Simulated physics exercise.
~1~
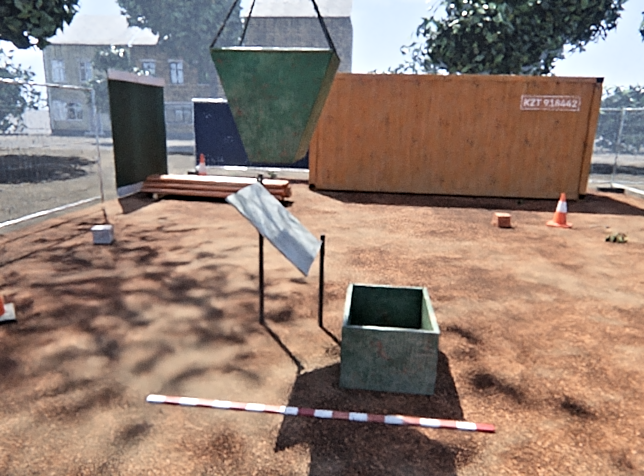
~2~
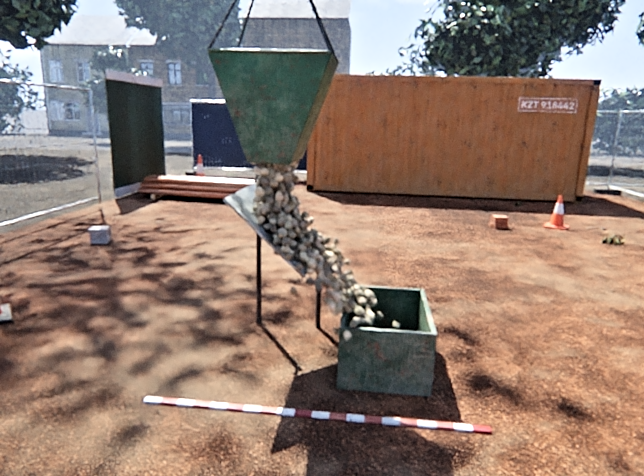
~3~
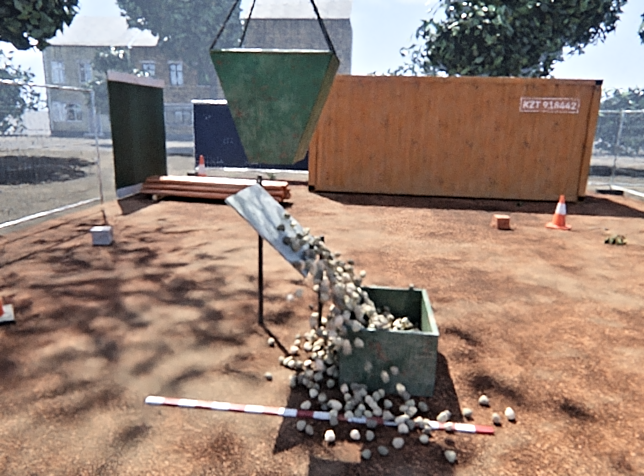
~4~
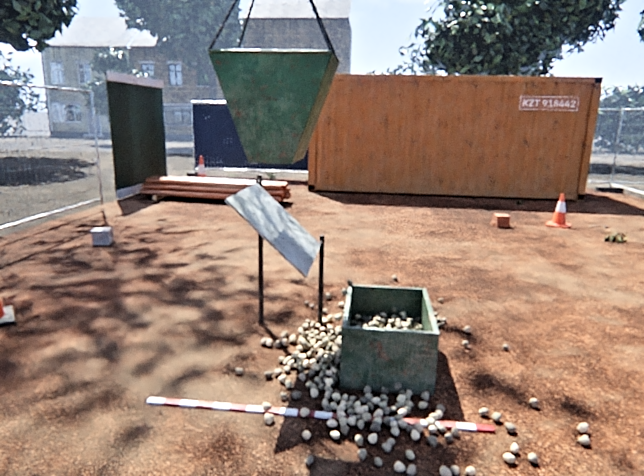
Rounded stones poured from a hanging green skip onto a sloping steel sheet, then slid down to the right into an open green bin, many spilling around it, until most lay inside and the rest were scattered on the ground.
